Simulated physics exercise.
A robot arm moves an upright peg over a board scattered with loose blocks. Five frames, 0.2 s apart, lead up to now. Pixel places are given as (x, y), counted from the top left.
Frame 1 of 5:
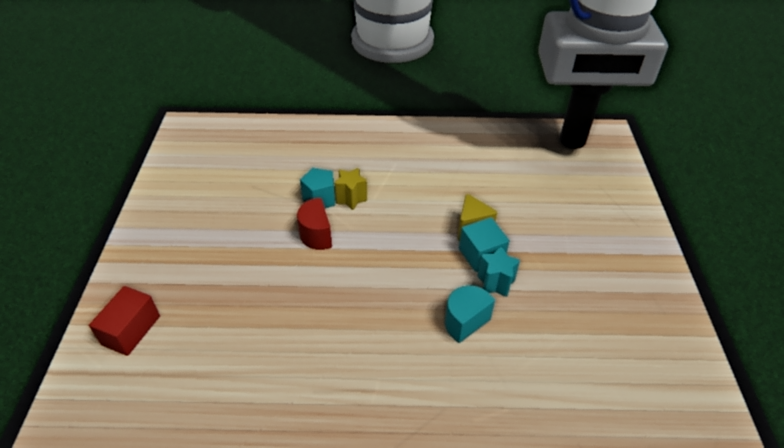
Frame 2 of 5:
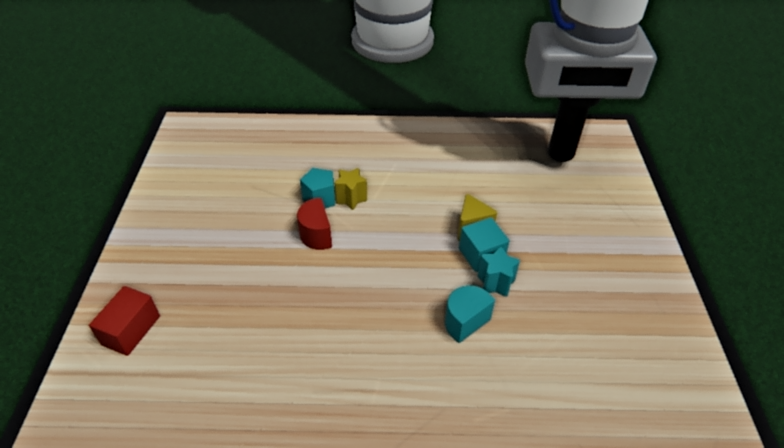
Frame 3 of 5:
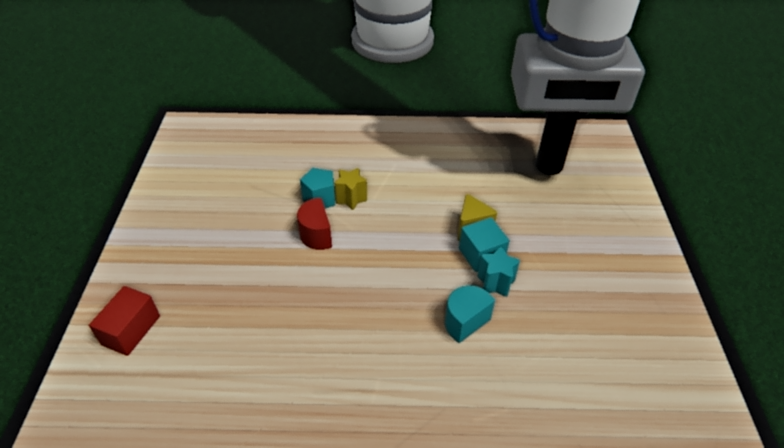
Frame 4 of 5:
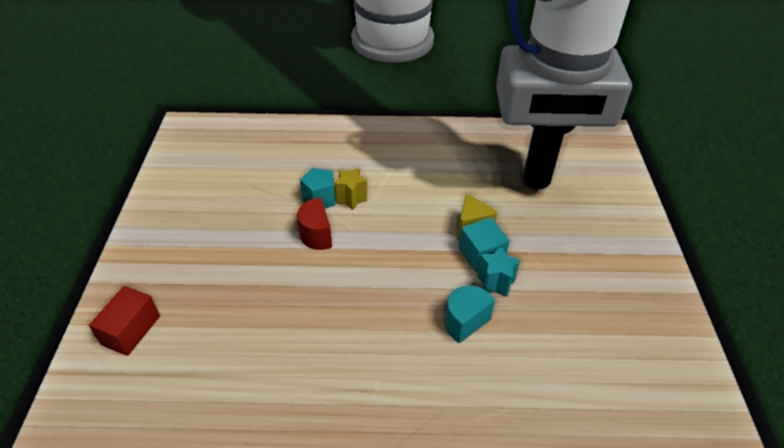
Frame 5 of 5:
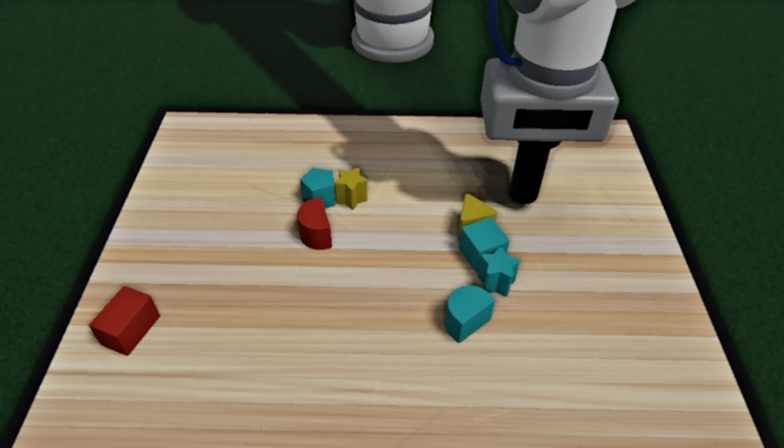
A robot arm holding an upright black peg starts at the upper right of a wooden board and glides a short way down and left in small, steady steps. It draws near the yellow triangle and turquoise blocks, while all the scattered pieces, including the red ones, stay still.
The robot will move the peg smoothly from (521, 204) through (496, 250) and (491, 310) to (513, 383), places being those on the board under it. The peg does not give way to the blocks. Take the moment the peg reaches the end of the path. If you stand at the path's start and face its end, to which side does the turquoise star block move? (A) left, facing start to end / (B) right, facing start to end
Letter A.
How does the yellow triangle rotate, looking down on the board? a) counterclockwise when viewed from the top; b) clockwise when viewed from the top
Choice b: Clockwise when viewed from the top.
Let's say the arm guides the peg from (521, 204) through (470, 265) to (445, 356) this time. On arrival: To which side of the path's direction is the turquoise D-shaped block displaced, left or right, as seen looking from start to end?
That block drifts left.
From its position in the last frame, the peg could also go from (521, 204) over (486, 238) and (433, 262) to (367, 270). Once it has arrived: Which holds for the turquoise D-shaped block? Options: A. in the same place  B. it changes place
My pick is A.
On the path given first. One third of the way, peg (497, 242); yellow triangle (467, 209), turned 30° clockwise; turquoise square (474, 246), turned 15° anticlockwise; turquoise star block (502, 266), turned 15° anticlockwise.
Two thirds of the way, peg (493, 302); turquoise D-shaped block (465, 309), turned 25° clockwise; yellow triangle (467, 209), turned 30° clockwise; turquoise square (457, 265), turned 30° clockwise; turquoise star block (518, 312), turned 80° anticlockwise.
At the end, peg (516, 375); turquoise D-shaped block (462, 320), turned 65° clockwise; yellow triangle (467, 209), turned 30° clockwise; turquoise square (457, 265), turned 30° clockwise; turquoise star block (554, 358), turned 145° anticlockwise.
